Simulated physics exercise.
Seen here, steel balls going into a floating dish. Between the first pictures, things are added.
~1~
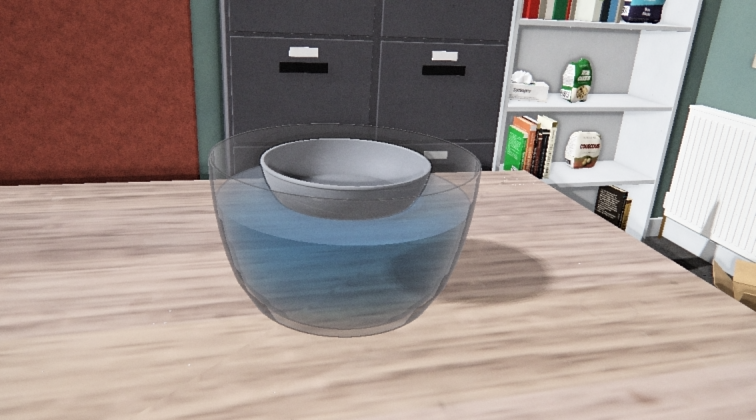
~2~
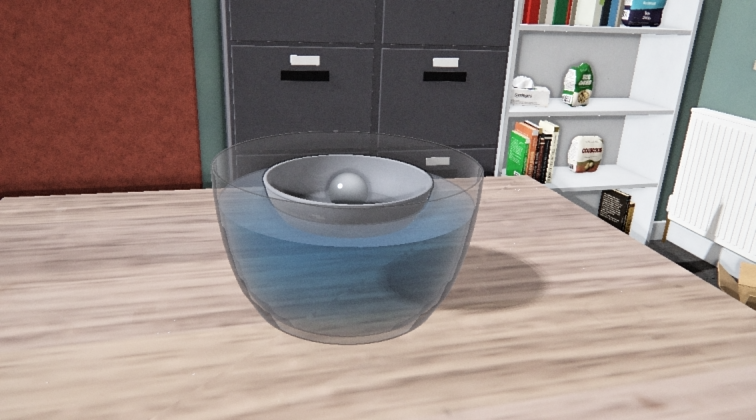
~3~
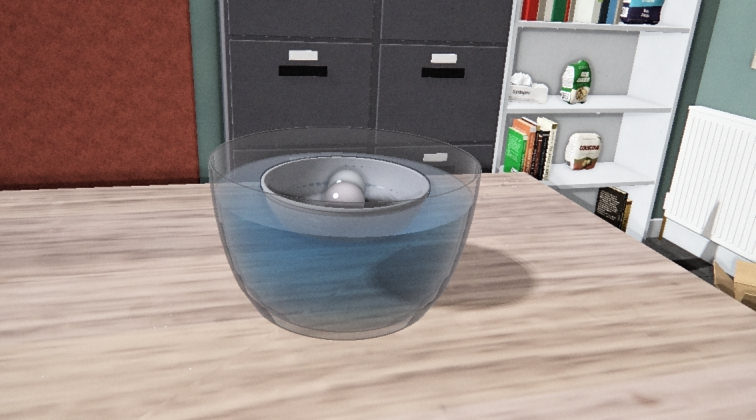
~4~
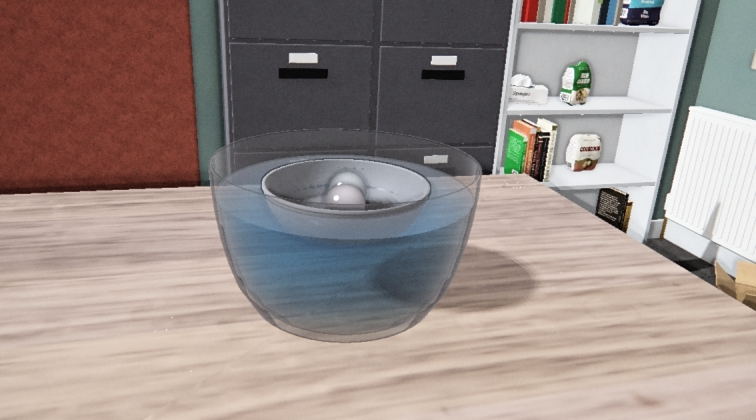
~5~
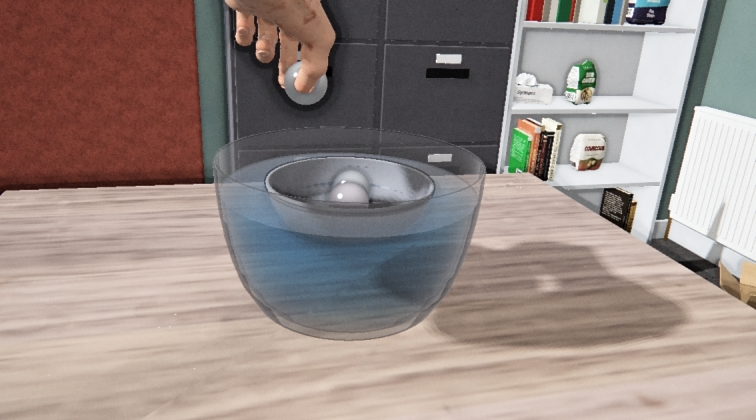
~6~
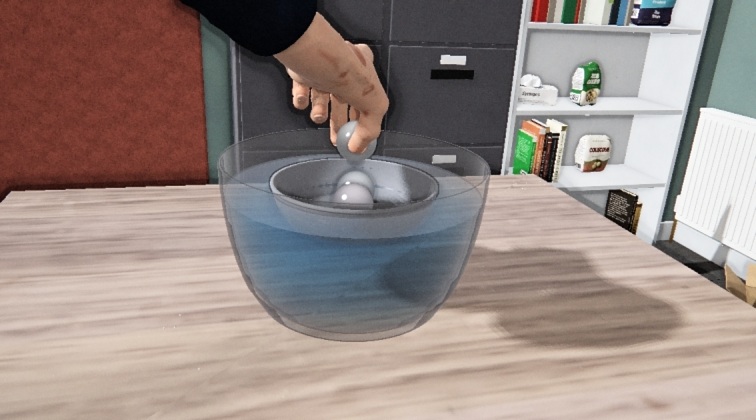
On a wooden table in a room with cabinets and shelves, an empty grey dish floats in a clear bowl of water. One steel ball, then a second, appears in the dish, which sits lower each time. A hand then brings another ball down over the dish.
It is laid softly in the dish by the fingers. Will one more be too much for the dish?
Yes, the dish goes under.
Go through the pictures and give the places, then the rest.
The first picture shows dish (347, 162) empty; most of its side above the surface.
The second picture shows dish (349, 179) with one aboard; about half of its side above the surface.
The third picture shows dish (346, 181) with two aboard; about a fifth of its side above the surface.
The fourth picture shows dish (347, 183) with two aboard; about a fifth of its side above the surface.
The fifth picture shows dish (350, 181) with two aboard; about a fifth of its side above the surface; the next steel ball in the hand at (306, 83).
The sixth picture shows dish (355, 183) with two aboard; about a fifth of its side above the surface; the next steel ball in the hand at (356, 141).
A moment on, the steel ball is in and the dish dips.
Further on, water pours in over its edge.
When it is over, the dish lies on the bottom with its load.
